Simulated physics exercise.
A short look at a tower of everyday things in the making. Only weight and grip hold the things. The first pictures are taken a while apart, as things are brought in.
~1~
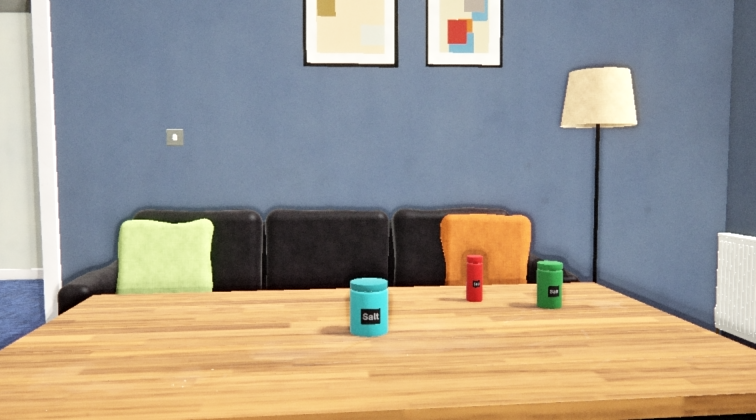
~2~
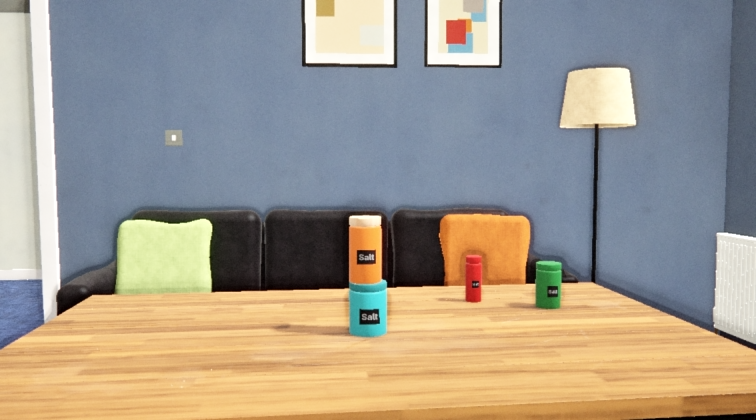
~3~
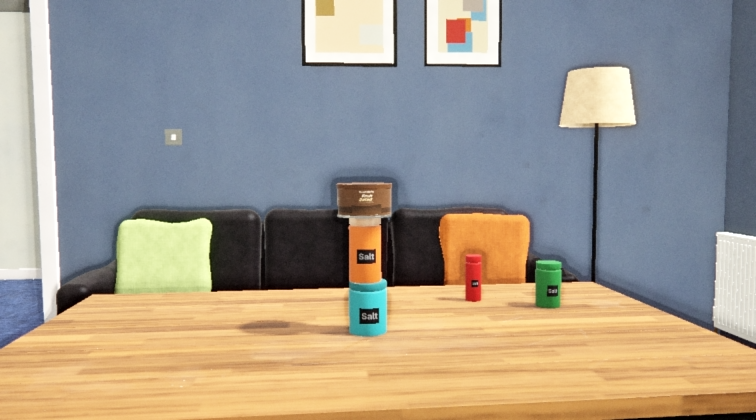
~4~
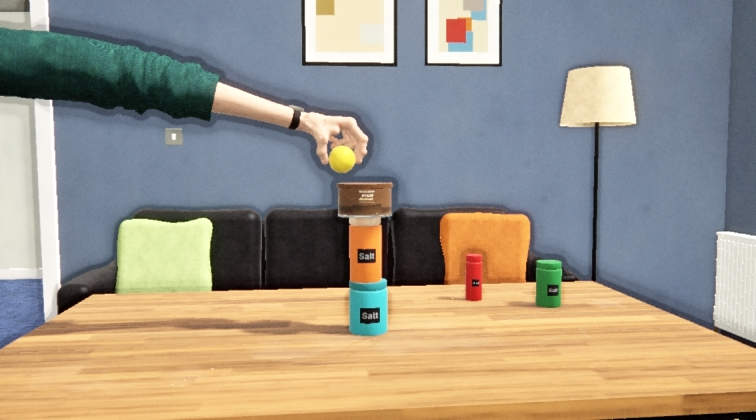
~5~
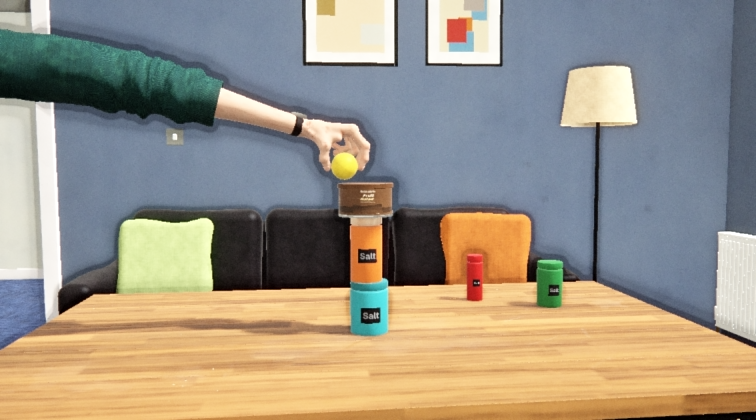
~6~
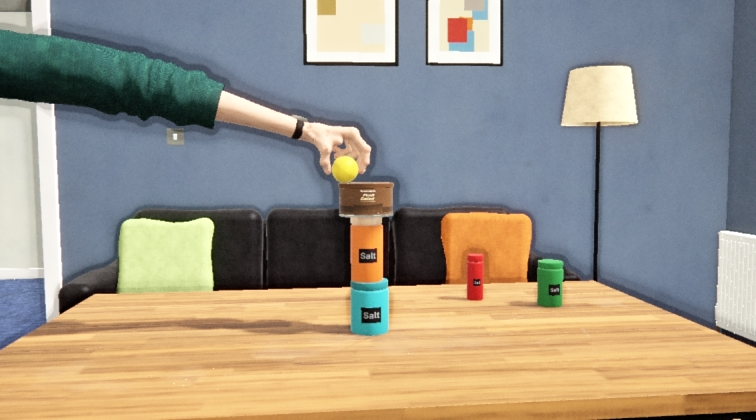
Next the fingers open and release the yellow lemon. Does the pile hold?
As it turns out, it keeps its balance.
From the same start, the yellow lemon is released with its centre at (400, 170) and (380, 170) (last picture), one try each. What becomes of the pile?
First, it comes apart; second, it holds.
Then, 0.20 s later than the last frame, all is still.
Then, 0.50 s later than the last frame, yellow lemon resting near (345, 170).
When it is over, all 6 as before. End places, in pixels of the last picture, yellow lemon near (345, 170). The pile stays up.
